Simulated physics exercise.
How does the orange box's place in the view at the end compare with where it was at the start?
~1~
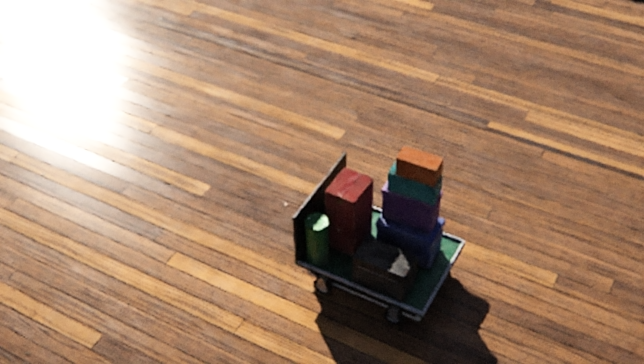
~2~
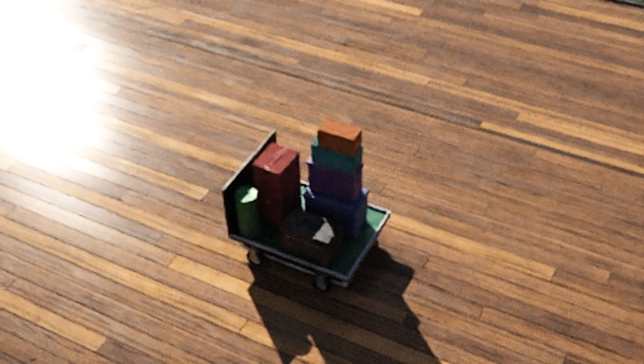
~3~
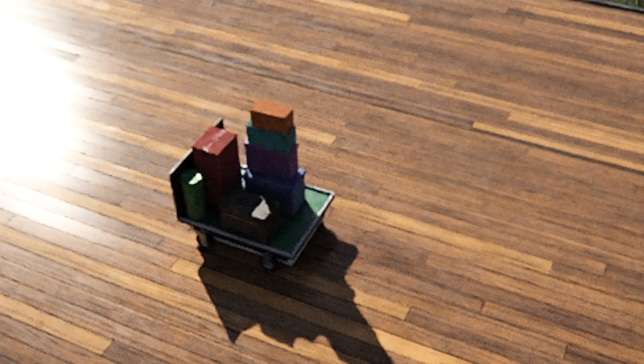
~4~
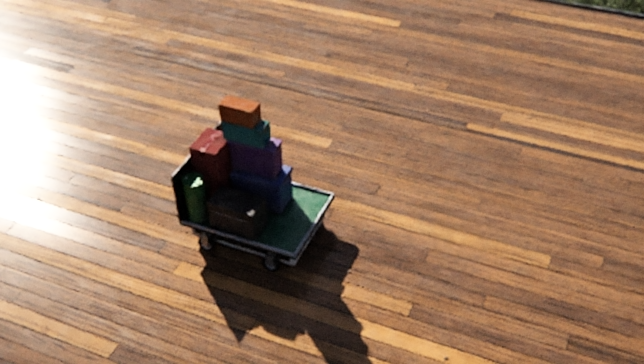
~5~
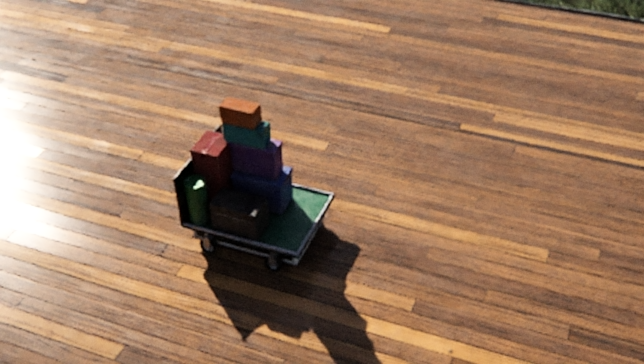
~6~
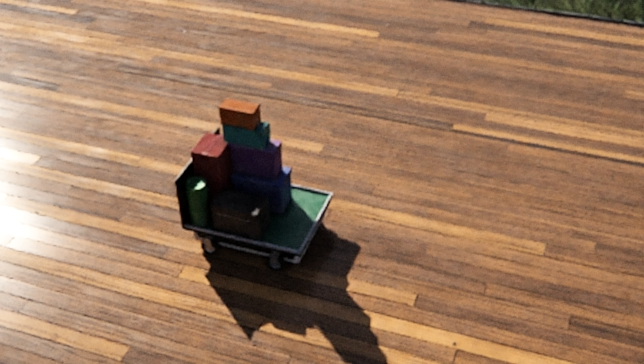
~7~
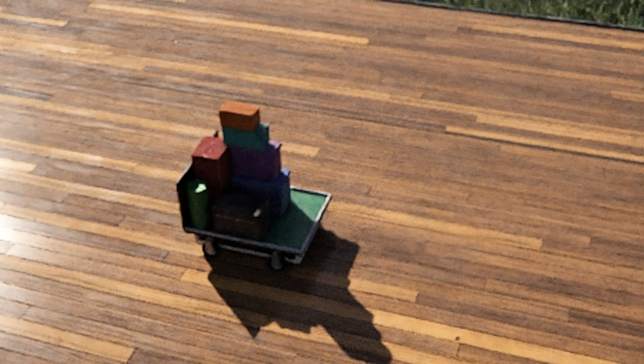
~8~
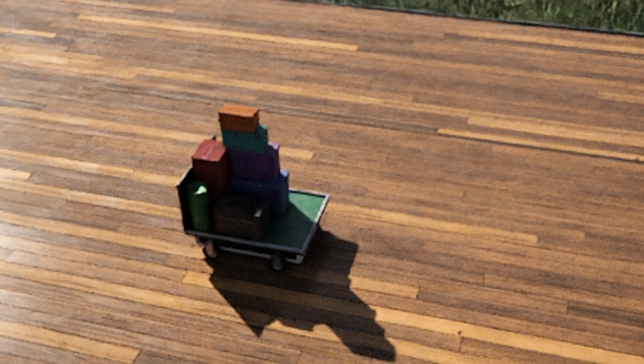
It began right of the middle of the view and ended well to the left, a little higher up. It was still on top of the stack.
